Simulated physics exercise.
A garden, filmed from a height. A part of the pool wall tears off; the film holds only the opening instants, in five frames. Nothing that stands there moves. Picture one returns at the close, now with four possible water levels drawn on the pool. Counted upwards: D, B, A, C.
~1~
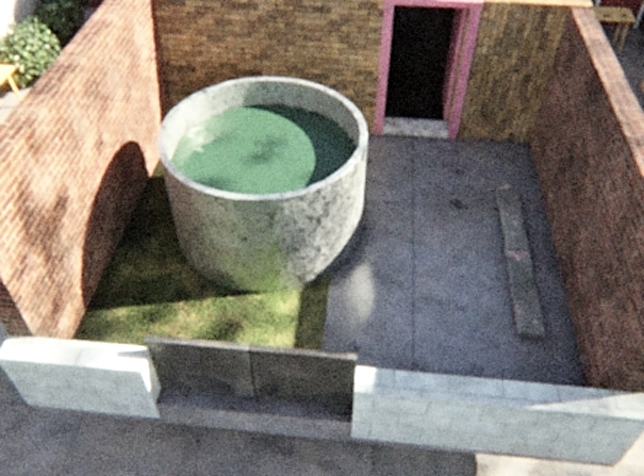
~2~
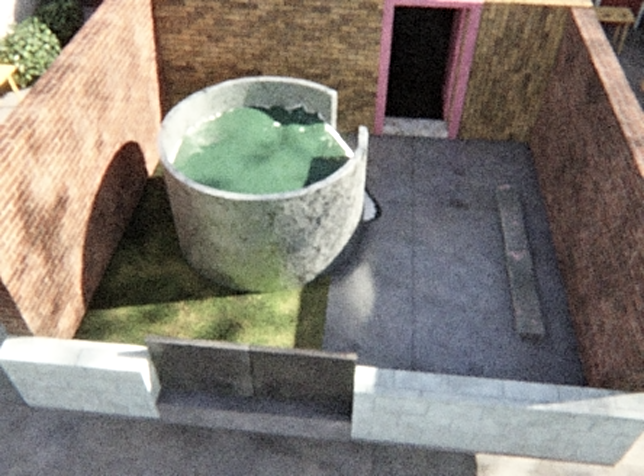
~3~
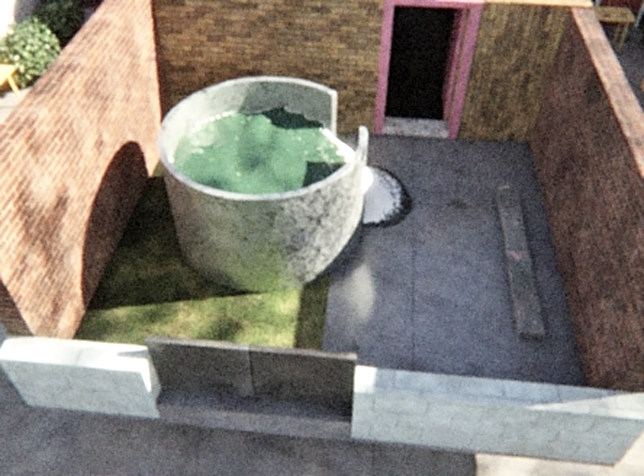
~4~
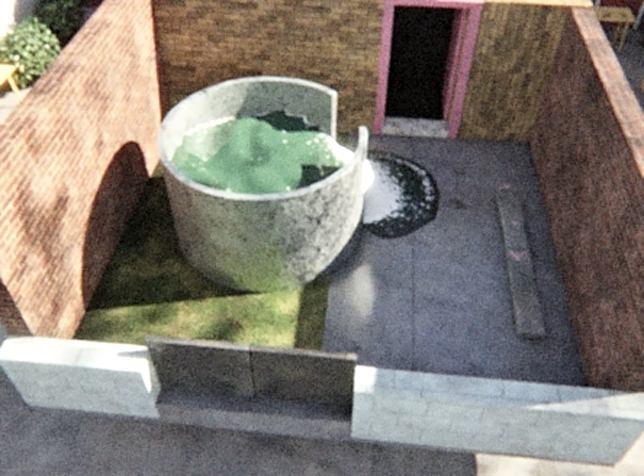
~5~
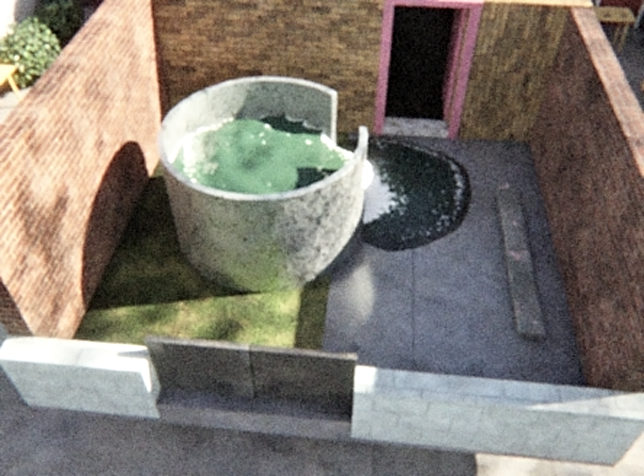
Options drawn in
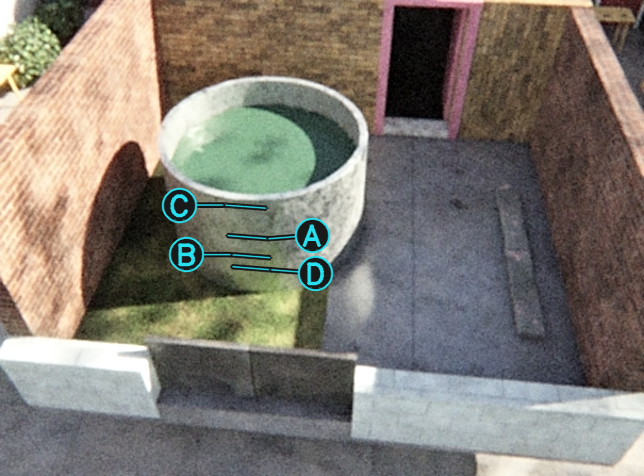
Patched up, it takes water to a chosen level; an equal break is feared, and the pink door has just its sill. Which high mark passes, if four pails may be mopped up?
D.
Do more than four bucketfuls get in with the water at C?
Yes.
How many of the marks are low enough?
One of the four.
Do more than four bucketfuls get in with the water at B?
Yes.
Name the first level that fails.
That would be B.
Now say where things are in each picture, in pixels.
In the first frame, water in the pool at rest, its middle at (265, 156); foot of the pink doorway at (415, 136); shut gate at (252, 354).
In the second frame, water covers 1 % of the ground, its front hidden from here.
In the third frame, 4 % of the ground under water, visible out to (397, 183).
In the fourth frame, 8 % of the ground under water, visible out to (426, 173).
In the fifth frame, 15 % of the ground under water, visible out to (458, 166).
In cyan, A at (248, 237); B at (250, 256); C at (244, 206); D at (251, 268); from the bottom up D, B, A, C.
With A, dozens of bucketfuls pour in.
With B, about 8 bucketfuls get in.
With C, dozens of bucketfuls pour in.
With D, a splash gets over, under a bucket.
